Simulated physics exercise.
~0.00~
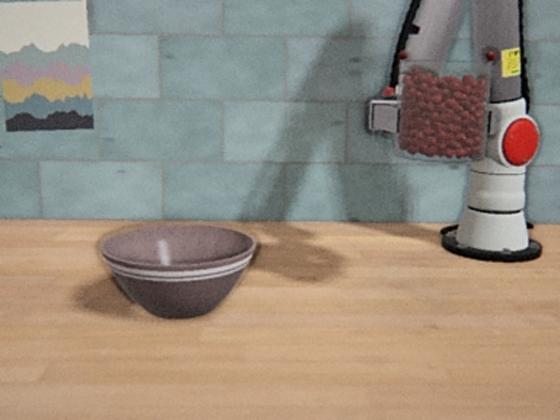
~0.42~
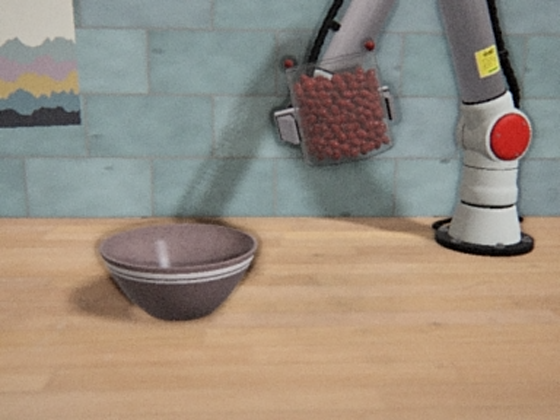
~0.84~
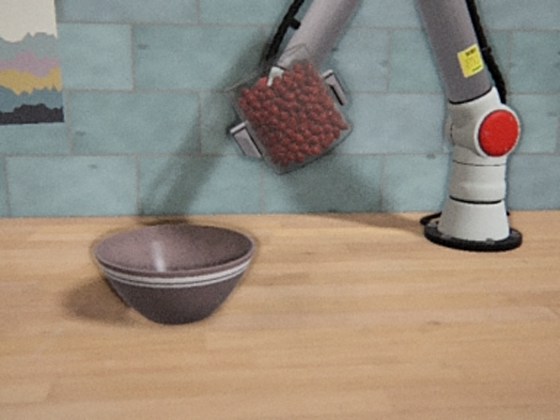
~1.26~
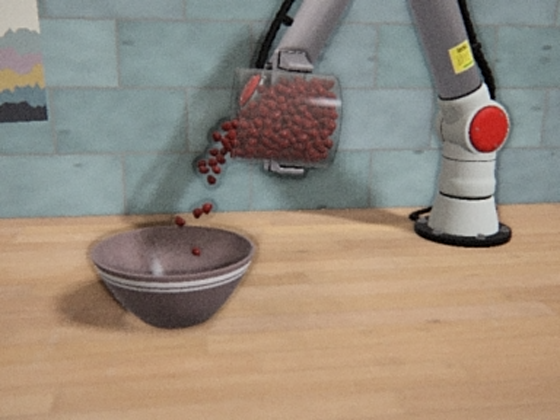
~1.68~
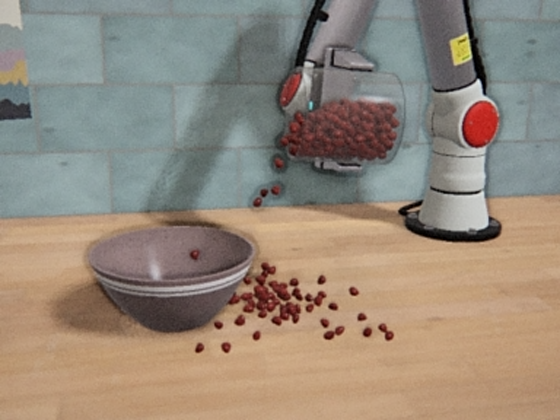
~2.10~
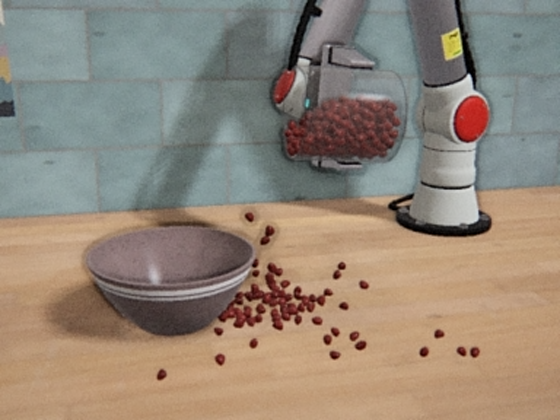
A grey-and-white robot arm with a red joint cap holds a clear cup of dark red beans over a light wooden table, seen from the front against pale blue-green tiles. A mauve bowl with white bands sits at the left, below a colourful print on the wall. The arm carries the cup left towards the bowl, tilting it until it lies on its side and beans tumble out. It then draws back to the right while still pouring, so beans scatter beside the bowl. The cup ends sideways, still holding most of its beans, with many strewn across the table.
